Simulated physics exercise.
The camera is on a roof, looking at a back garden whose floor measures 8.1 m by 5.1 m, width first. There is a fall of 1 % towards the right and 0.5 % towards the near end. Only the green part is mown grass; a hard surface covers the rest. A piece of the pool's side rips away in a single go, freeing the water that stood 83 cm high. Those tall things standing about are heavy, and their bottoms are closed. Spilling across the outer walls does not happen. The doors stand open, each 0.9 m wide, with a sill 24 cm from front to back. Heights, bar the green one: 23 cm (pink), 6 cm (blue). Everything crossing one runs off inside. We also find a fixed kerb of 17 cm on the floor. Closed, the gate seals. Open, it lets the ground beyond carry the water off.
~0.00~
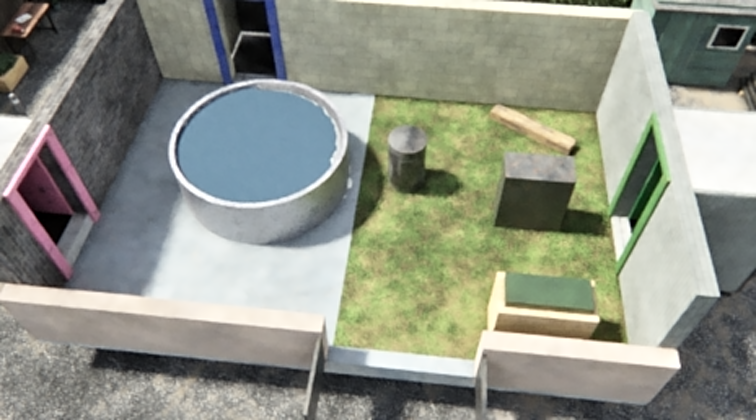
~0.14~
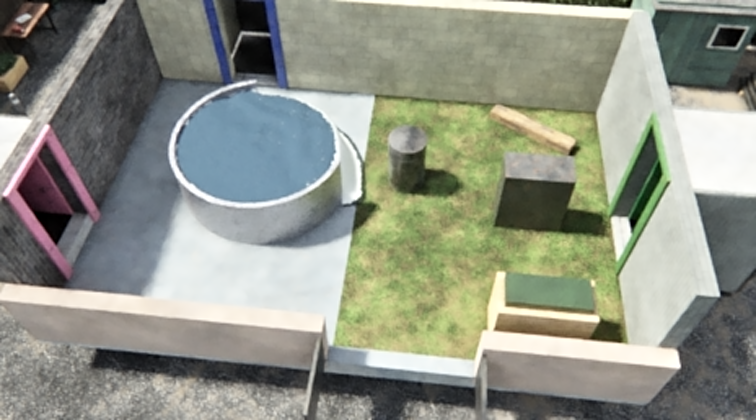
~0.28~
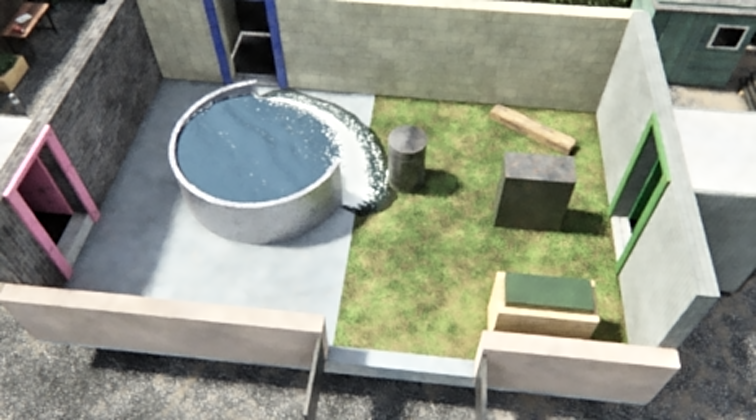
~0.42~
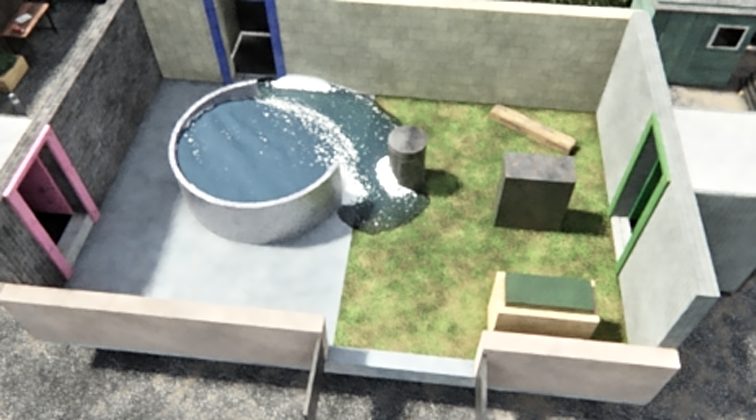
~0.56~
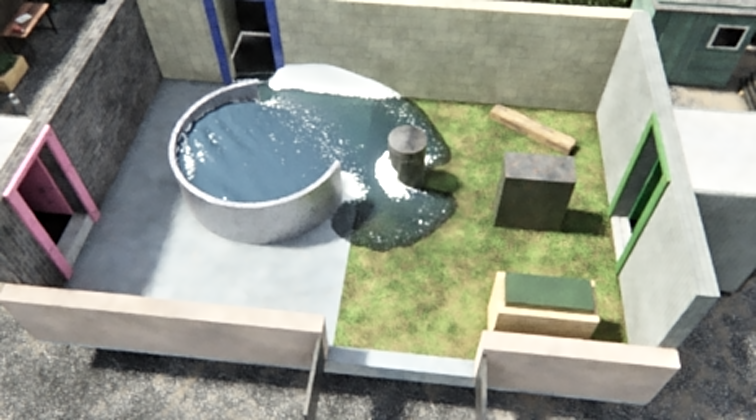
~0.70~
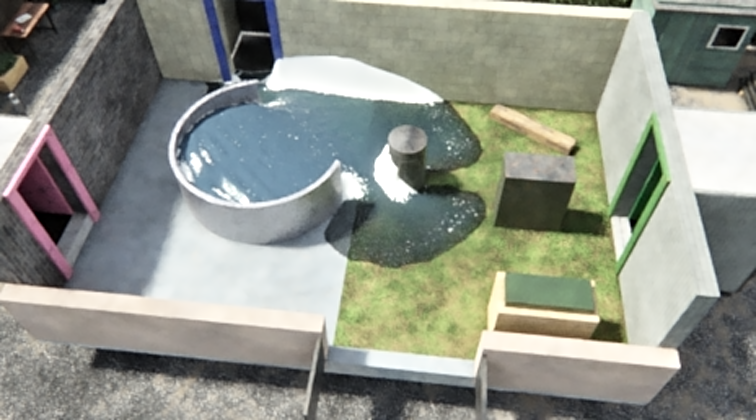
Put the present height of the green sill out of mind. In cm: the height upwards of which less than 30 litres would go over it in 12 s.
19 cm.
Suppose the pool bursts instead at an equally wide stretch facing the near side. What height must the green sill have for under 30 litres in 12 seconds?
You'd want it roughly 11.0 centimetres tall.
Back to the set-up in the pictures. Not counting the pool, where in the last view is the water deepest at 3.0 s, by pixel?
About (587, 197).
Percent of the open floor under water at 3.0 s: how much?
Wet share: Around 75 %.
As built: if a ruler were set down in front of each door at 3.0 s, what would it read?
In cm - green: 23, pink: 0, blue: 11.
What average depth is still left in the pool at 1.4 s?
About 41 cm.
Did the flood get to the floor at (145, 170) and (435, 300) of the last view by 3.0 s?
Soaked; soaked.
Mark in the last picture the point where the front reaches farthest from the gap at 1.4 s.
I'd put the front's tip around (567, 112).
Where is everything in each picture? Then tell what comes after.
The first picture shows still water, 83 cm deep, in the pool at (260, 142); the green door at (635, 202) is dry.
In the second picture, water pours out on the far side and has run 0.3 m, to (361, 196); about 8 cm deep outside, 83 cm at the back.
In the third picture, water pours out on the far side and has run 0.8 m, to (390, 199); about 12 cm deep outside, 83 cm at the back.
In the fourth picture, the gap is on the far side, the front 1.3 m out at (423, 202); the back of the pool holds 81 cm.
In the fifth picture, water pours out on the far side and has run 1.8 m, to (449, 210); about 10 cm deep outside, 75 cm at the back.
In the sixth picture, water pours out on the far side and has run 2.3 m, to (477, 150); about 8 cm deep outside, 69 cm at the back; 2.1 m in a straight line remain to the green door at (635, 202).
After 1.4 s water covers 40 % of the floor, deepest (48 cm) near (398, 112); it has not reached the green door.
After 3.0 s water covers 75 % of the floor, deepest (46 cm) near (587, 197); 23 cm at the green door, 14 litres in over its 9 cm sill.
After 12.0 s water covers 100 % of the floor, deepest (12 cm) near (607, 374); 11 cm at the green door, 198 litres in over its 9 cm sill.
At the green door as built, the water arrived by 2.6 s and peaked near 23 cm at 2.8 s.
With a sill of 15.5 cm, 61 litres would have come in within the 12 s; with 21 cm, 21 litres. So under 30 litres takes about 19 cm.
